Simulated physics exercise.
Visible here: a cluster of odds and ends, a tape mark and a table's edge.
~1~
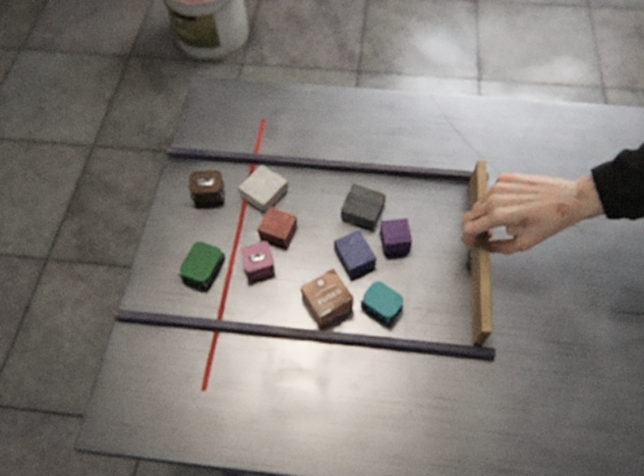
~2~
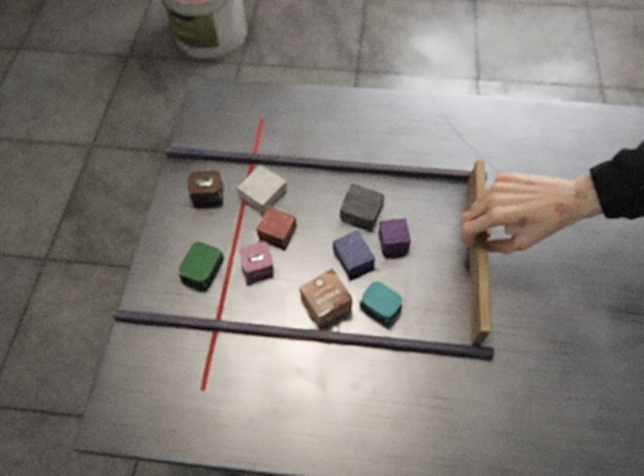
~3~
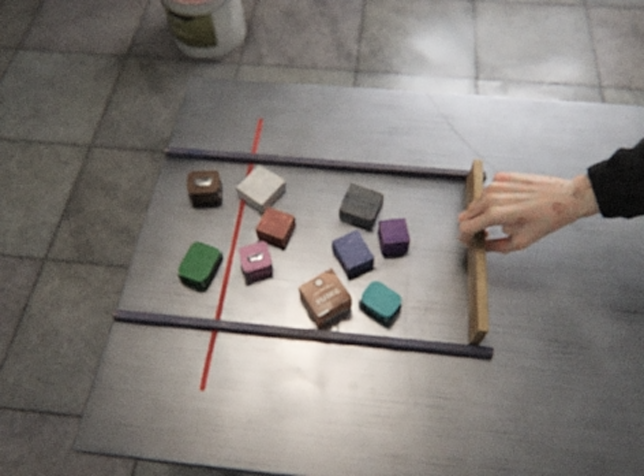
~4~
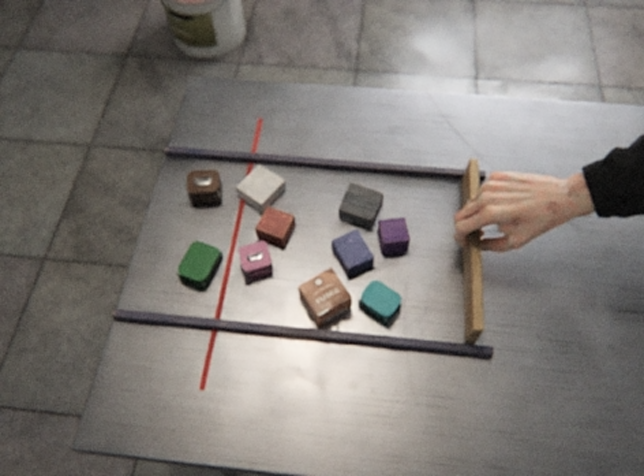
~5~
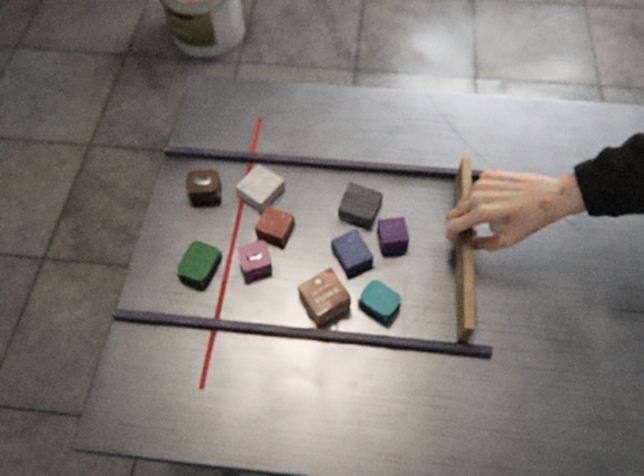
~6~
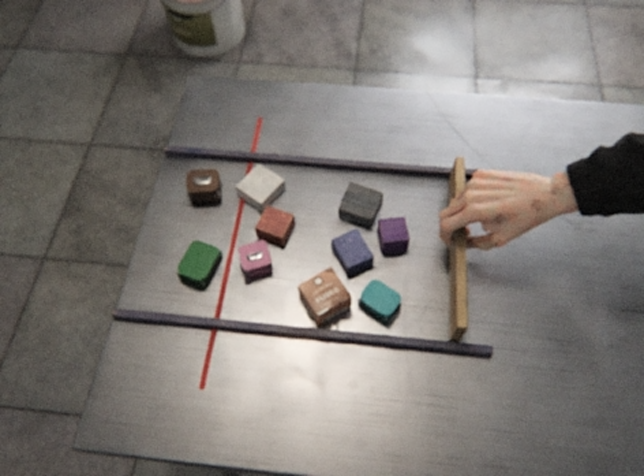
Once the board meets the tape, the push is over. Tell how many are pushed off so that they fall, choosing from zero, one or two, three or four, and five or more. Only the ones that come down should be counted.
The count is zero.
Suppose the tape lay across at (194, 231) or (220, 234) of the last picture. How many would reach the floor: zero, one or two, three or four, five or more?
1 or 2, then one or two.
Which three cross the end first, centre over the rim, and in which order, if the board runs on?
Order, earliest first: Brown case, green case, white block.
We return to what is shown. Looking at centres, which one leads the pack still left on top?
Foremost one: Brown case.
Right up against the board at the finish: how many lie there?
The count in contact is 4.
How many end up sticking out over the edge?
Answer: 1.
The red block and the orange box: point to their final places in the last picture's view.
Roughly (192, 216); the other one roughly (172, 293).
Early on, none off yet; brown case at rest near (205, 187); green case at rest near (200, 264); white block at rest near (261, 188).
A while later, none off yet; brown case at rest near (205, 187); green case at rest near (200, 264); white block travelled a little near (249, 186).
Finally, the number that fall off is zero.
